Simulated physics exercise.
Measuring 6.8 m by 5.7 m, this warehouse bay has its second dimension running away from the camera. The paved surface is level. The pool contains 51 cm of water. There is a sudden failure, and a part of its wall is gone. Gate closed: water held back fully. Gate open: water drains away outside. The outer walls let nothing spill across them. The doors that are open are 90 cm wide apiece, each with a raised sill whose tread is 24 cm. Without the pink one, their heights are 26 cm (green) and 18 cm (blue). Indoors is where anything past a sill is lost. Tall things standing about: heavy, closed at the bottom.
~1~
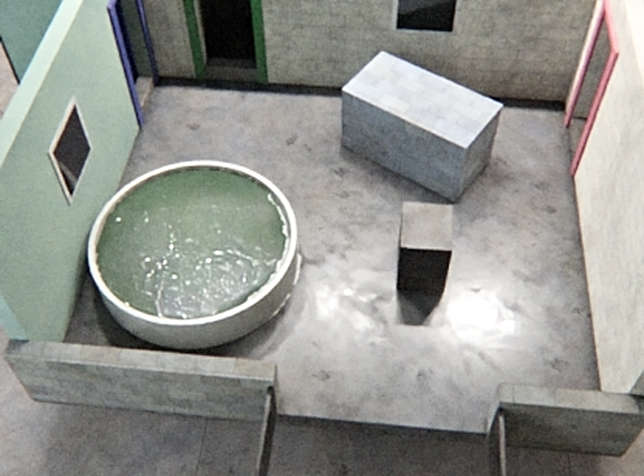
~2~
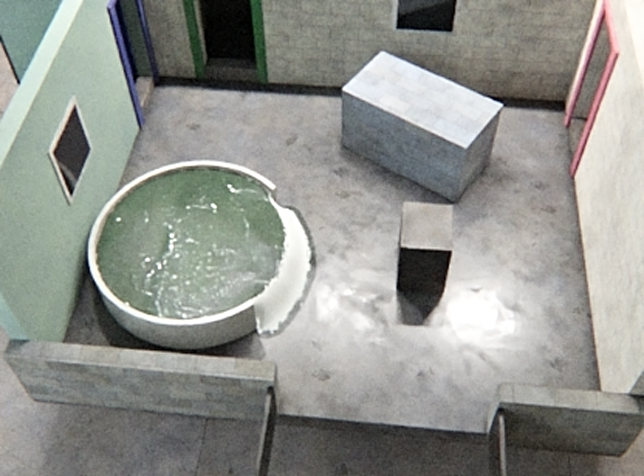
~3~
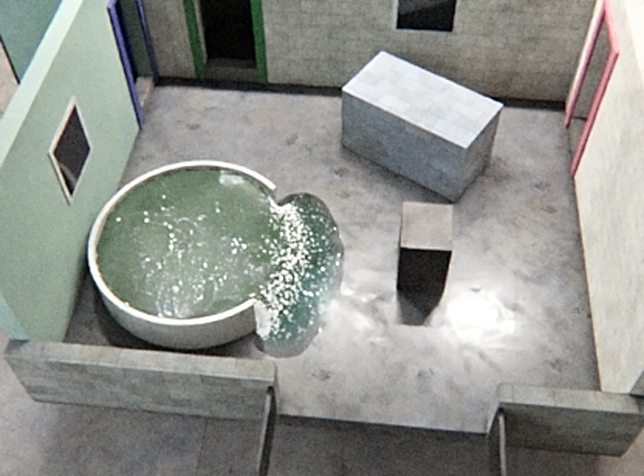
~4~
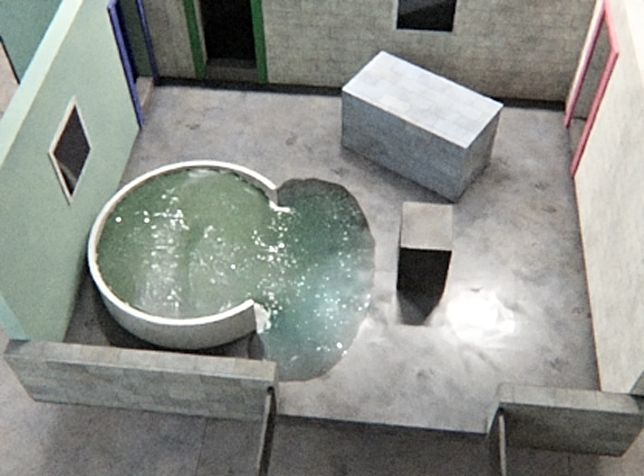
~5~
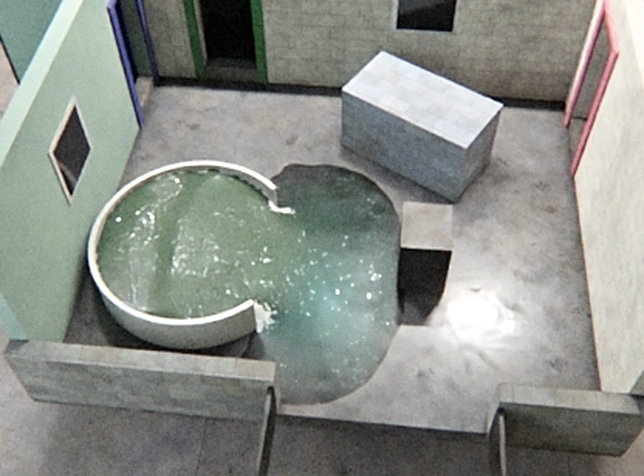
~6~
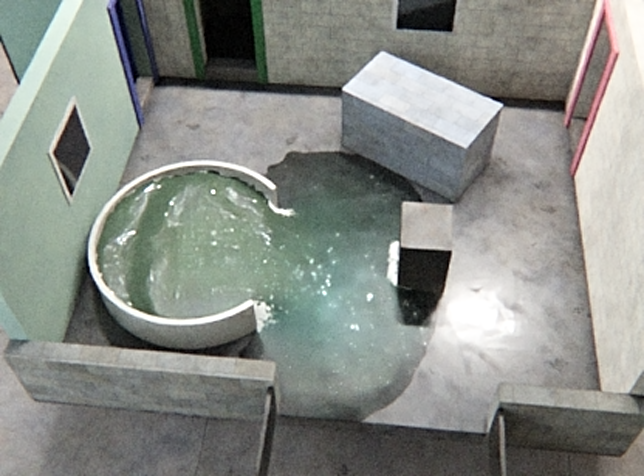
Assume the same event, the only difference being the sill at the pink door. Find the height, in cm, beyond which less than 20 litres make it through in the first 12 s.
I would say 6 cm.
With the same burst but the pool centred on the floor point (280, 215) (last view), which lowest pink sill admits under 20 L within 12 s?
At least some 6.0 centimetres tall.
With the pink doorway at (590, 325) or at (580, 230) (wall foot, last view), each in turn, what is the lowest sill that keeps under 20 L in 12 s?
13.5 and 12.0 cm.
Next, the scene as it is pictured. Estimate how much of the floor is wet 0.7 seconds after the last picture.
The wet part is about 35 per cent.
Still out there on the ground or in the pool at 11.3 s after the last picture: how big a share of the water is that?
Remaining share: Around 66 %.
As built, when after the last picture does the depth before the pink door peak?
Near 7.5 seconds.
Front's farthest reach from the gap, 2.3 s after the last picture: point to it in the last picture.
The farthest wet point sits near (559, 112).
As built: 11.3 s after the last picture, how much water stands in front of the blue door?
It stands about 10.0 centimetres deep.
Then, 0.7 s after the last picture water covers 35 % of the floor, deepest (37 cm) near (392, 272); it has not reached the pink door.
Then, 2.3 s after the last picture water covers 50 % of the floor, deepest (28 cm) near (565, 421); 5 cm at the pink door, 0 litres in over its 23 cm sill.
Then, 11.3 s after the last picture water covers 95 % of the floor, deepest (11 cm) near (108, 219); 7 cm at the pink door, 0 litres in over its 23 cm sill.
At the pink door as built, the water peaked near 10 cm, 7.5 s after the last picture.
Run again over the same 12 s with other heights there, 30 litres in over 5 cm, 10 litres over 7 cm. The limit of 20 litres is kept from about 6 cm up.
